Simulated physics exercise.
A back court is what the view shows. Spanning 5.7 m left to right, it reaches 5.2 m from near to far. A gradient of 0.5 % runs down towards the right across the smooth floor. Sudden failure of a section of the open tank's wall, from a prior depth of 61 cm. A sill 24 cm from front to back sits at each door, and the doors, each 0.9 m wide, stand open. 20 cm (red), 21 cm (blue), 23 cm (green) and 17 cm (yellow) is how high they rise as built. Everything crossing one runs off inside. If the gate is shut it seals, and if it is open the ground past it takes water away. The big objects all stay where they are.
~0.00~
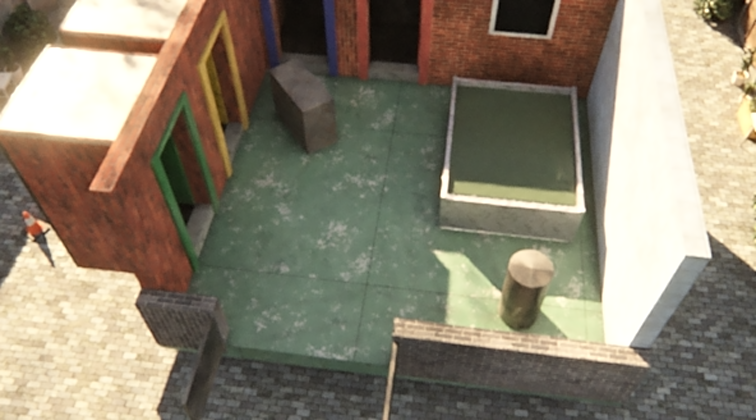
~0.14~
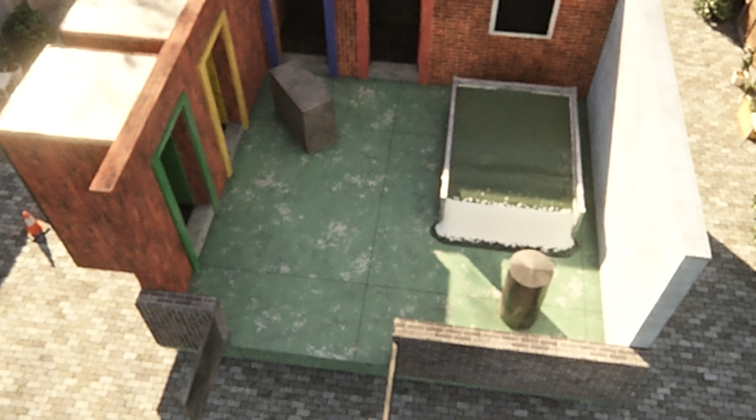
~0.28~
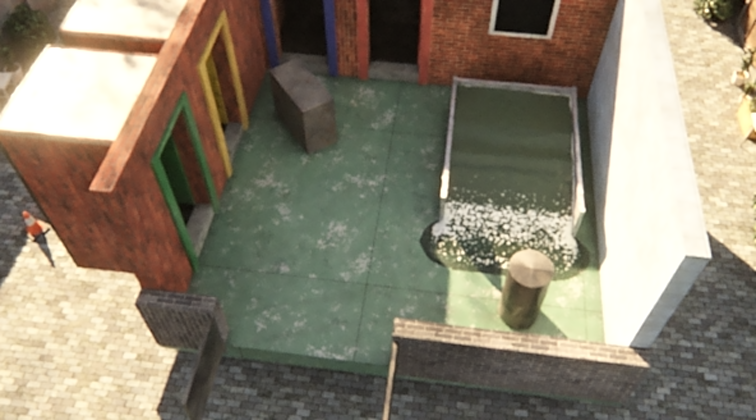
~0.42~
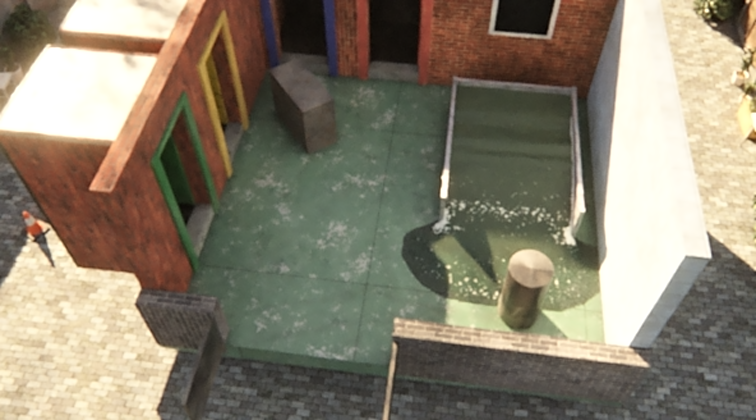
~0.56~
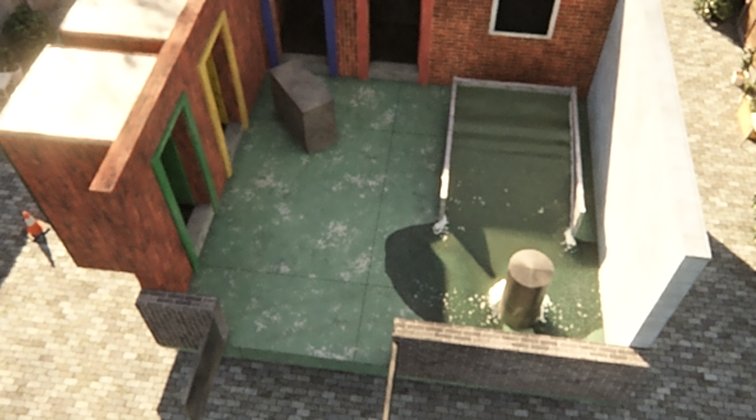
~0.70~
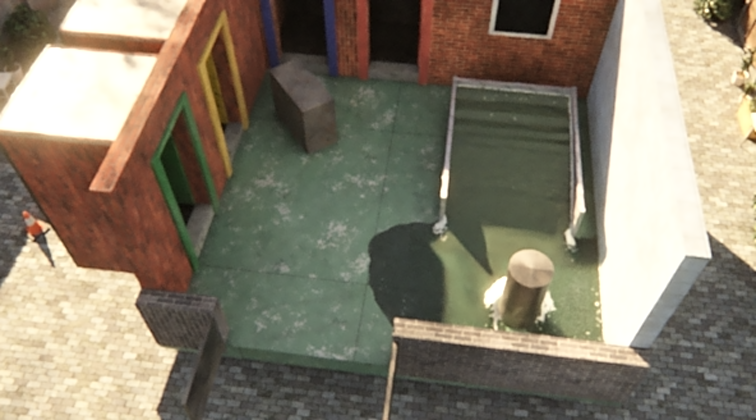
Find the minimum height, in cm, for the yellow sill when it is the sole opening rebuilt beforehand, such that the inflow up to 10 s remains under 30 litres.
The minimum height is about 8.5 cm.
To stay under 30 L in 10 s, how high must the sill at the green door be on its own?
At green, about 14.0 cm.
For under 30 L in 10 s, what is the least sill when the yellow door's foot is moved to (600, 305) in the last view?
It needs roughly 29 cm.
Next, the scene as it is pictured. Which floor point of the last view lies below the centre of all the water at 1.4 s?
The water's centre is at about (504, 214).
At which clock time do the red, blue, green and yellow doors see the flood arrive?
Arrives: Red 5.5 s / blue 5.0 s / green 3.0 s / yellow 3.8 s.
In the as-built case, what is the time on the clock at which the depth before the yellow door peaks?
At roughly 7.0 s.
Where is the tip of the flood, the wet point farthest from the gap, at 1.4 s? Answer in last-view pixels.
Pixel: About (322, 340).
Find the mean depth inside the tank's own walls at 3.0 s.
Average depth: Approx. 17 cm.
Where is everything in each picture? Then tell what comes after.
The first frame shows still water, 61 cm deep, in the open tank at (513, 143); the yellow door at (226, 104) is dry.
In the second frame, the front is at (442, 238), 0.2 m from the gap at (507, 224); 0.4 m2 of floor is wet, 61 cm left at the back.
In the third frame, the front is at (448, 263), 0.7 m from the gap at (507, 225); 1.3 m2 of floor is wet, 61 cm left at the back.
In the fourth frame, water pours out at (506, 225) and has run 1.1 m, to (446, 291); about 9 cm deep outside, 61 cm at the back.
In the fifth frame, water pours out at (506, 226) and has run 1.7 m, to a hidden place; about 8 cm deep outside, 61 cm at the back.
In the sixth frame, water pours out at (506, 226) and has run 2.1 m, to a hidden place; about 7 cm deep outside, 57 cm at the back; 3.2 m in a straight line remain to the yellow door at (226, 104).
After 1.4 s water covers 30 % of the floor, deepest (44 cm) near (600, 375); it has not reached the yellow door.
After 3.0 s water covers 45 % of the floor, deepest (36 cm) near (586, 373); it has not reached the yellow door.
After 10.0 s water covers 95 % of the floor, deepest (12 cm) near (437, 175); 7 cm at the yellow door, 1 litre in over its 17 cm sill.
At the yellow door as built, the water arrived by 3.9 s and peaked near 15 cm at 7.0 s.
With a sill of 7 cm, 47 litres would have come in within the 10 s; with 9.5 cm, 20 litres. So under 30 litres takes about 8.5 cm.
